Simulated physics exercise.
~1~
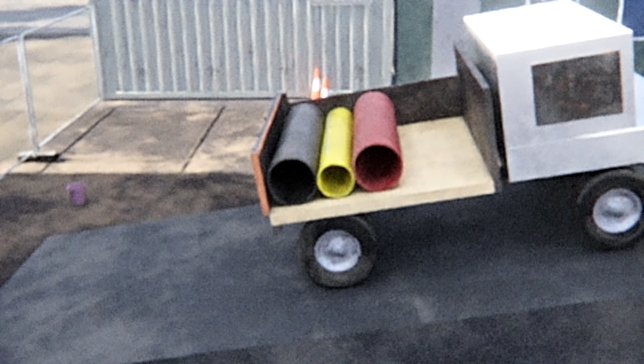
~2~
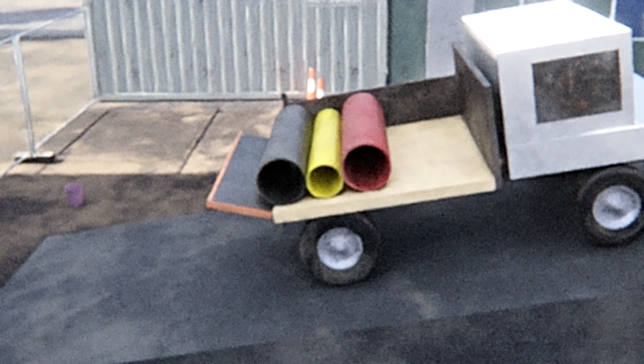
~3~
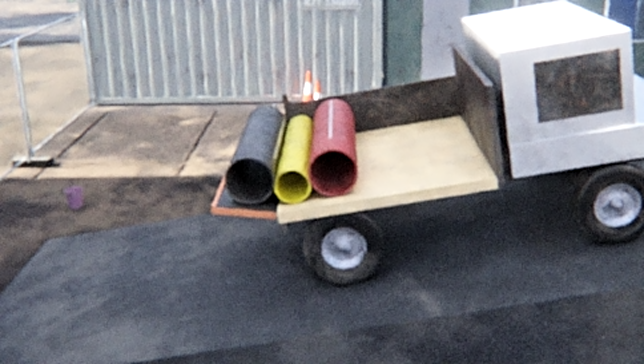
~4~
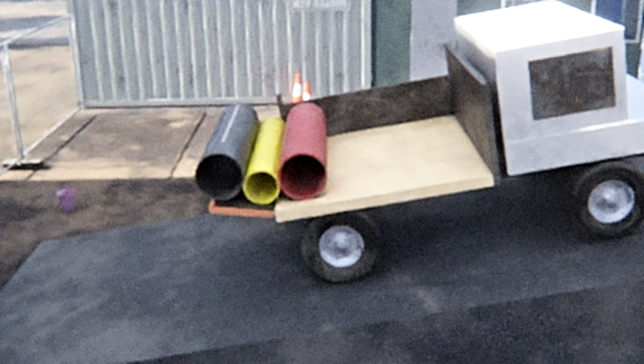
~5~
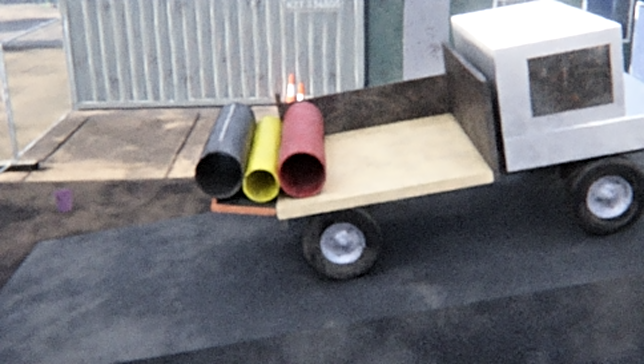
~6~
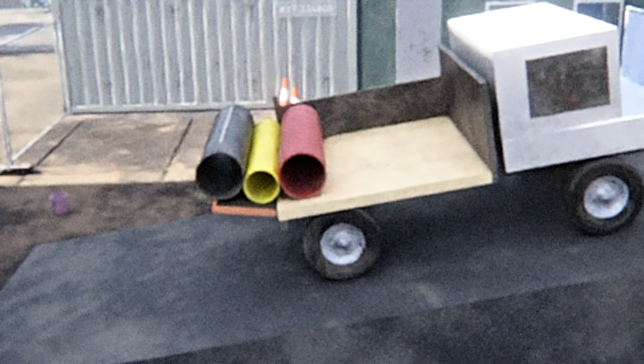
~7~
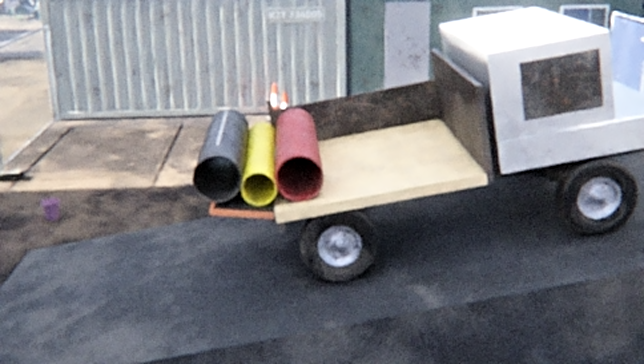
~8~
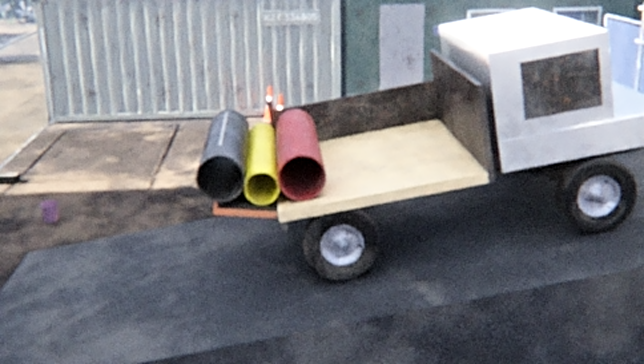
On a sloping truck bed, three pipes roll left onto the lowered gate and stop together.
